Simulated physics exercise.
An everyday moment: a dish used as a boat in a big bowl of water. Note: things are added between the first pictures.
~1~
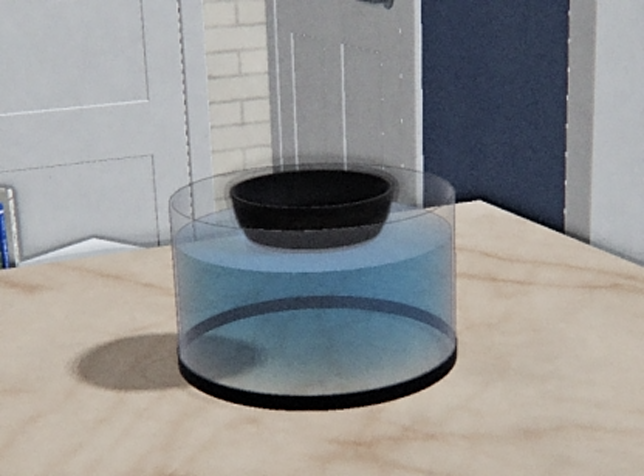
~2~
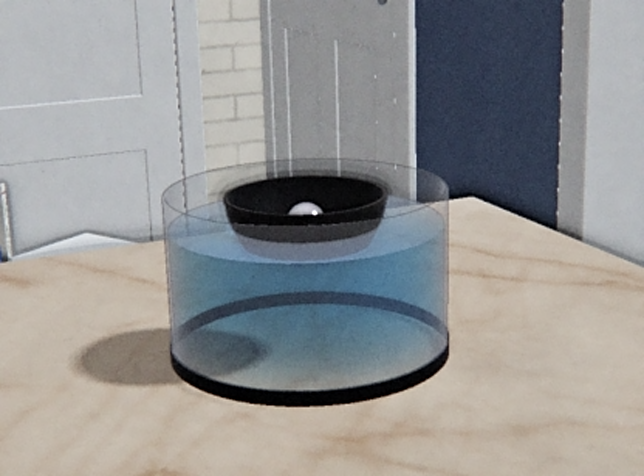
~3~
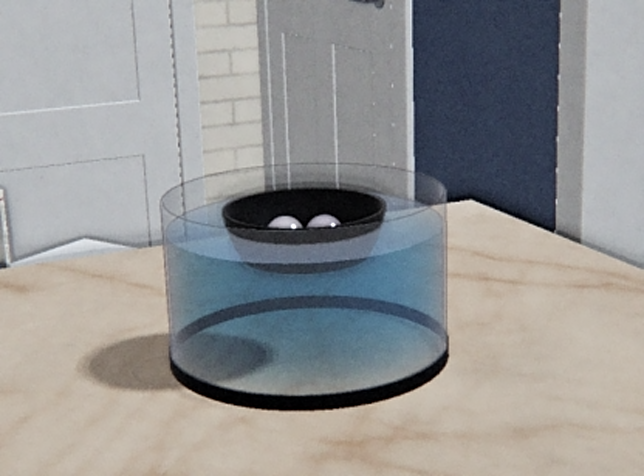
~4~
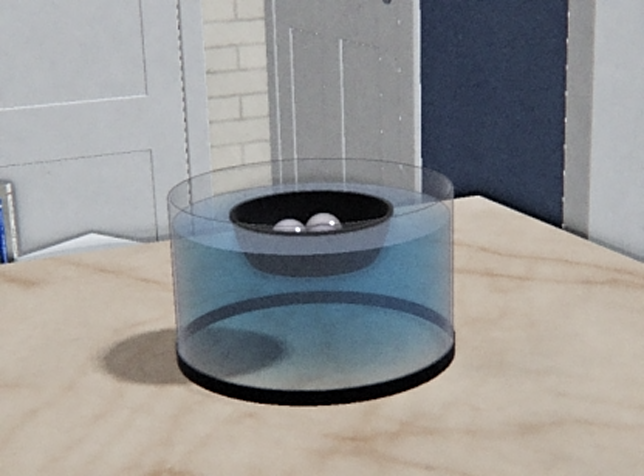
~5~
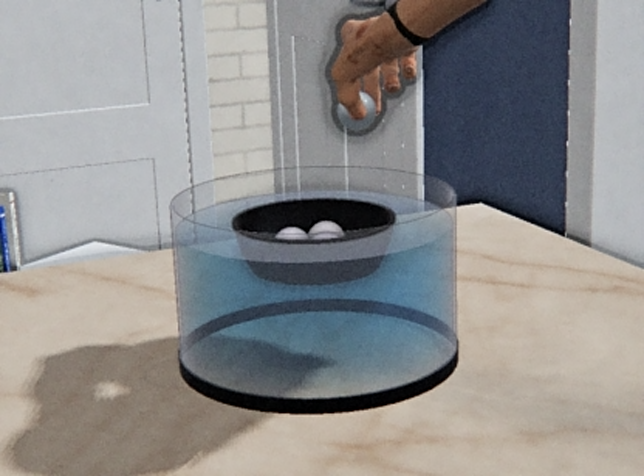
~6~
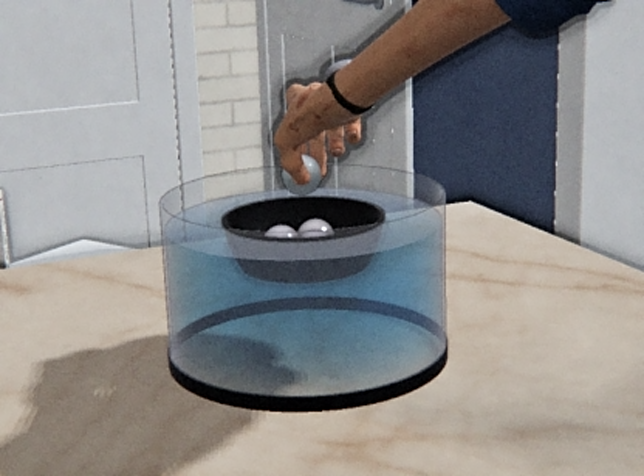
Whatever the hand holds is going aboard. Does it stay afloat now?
No.
Soon after, the steel ball is in and the dish dips.
Later, water pours in over its edge.
In the end, the dish lies on the bottom with its load.
